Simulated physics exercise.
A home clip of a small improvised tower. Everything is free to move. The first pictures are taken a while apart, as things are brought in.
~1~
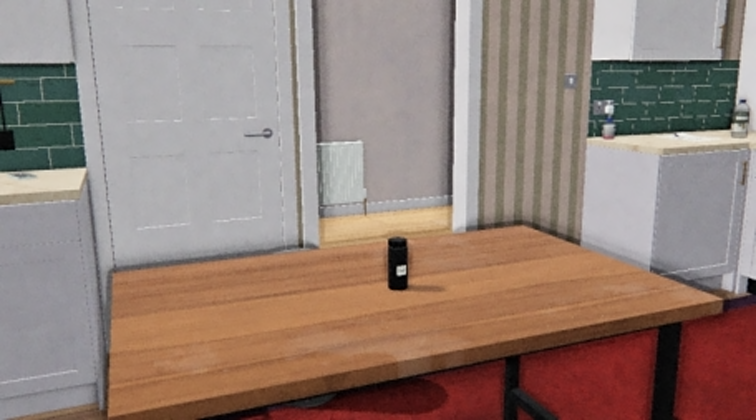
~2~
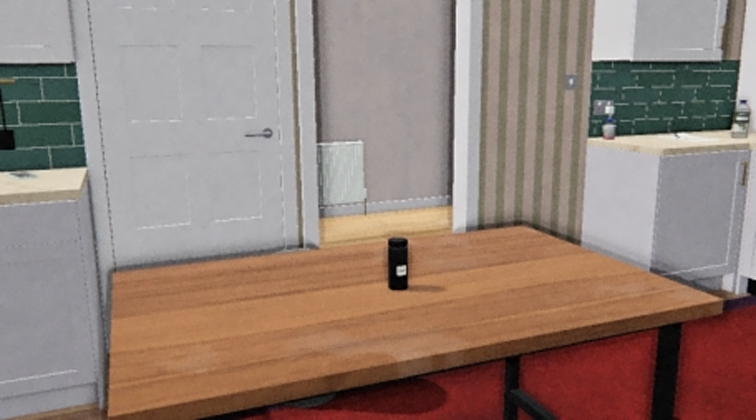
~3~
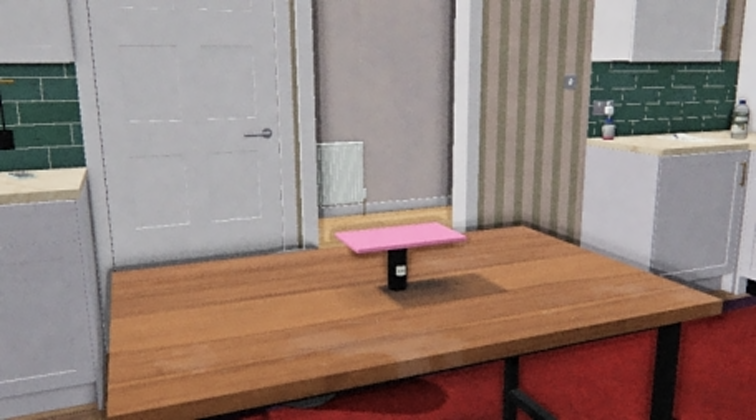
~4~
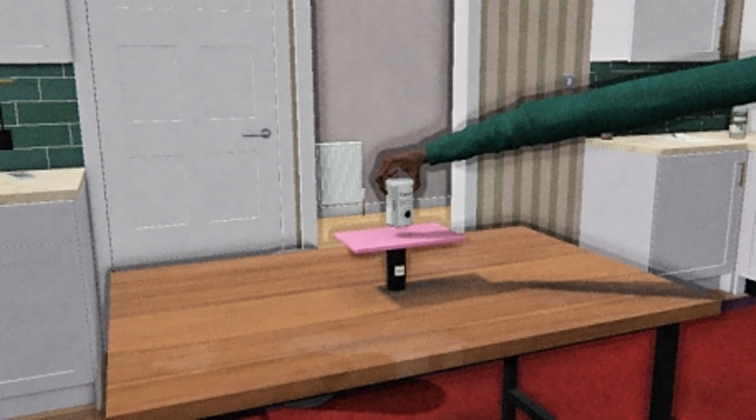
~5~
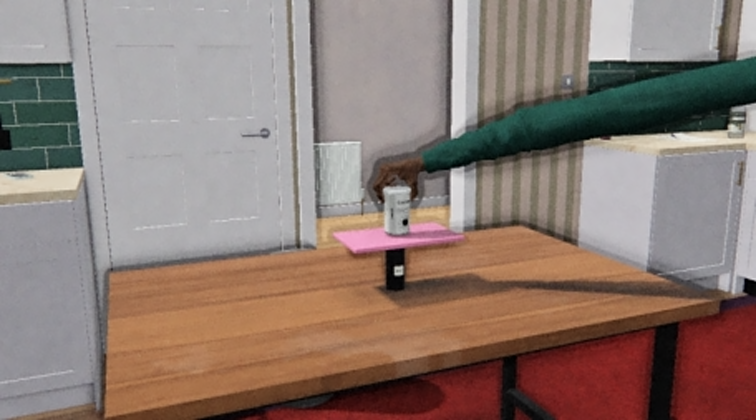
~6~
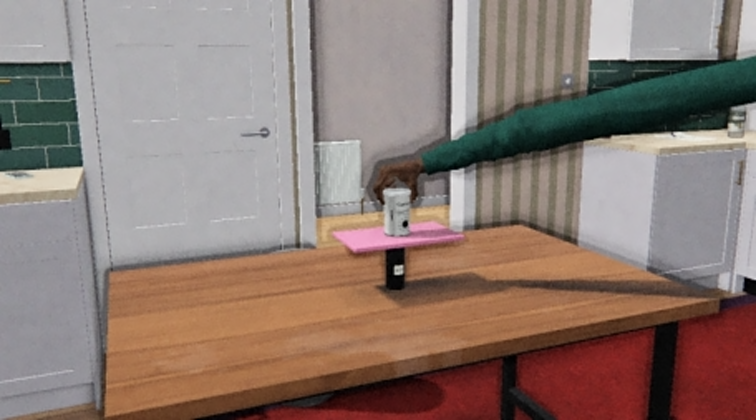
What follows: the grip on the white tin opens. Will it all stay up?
It stays up.
Then, 0.30 s later than the last frame, all is still.
Then, 0.70 s later than the last frame, white tin resting near (397, 213).
When it is over, all 3 as before. End places, in pixels of the last picture, white tin near (397, 213). The stack keeps its balance.
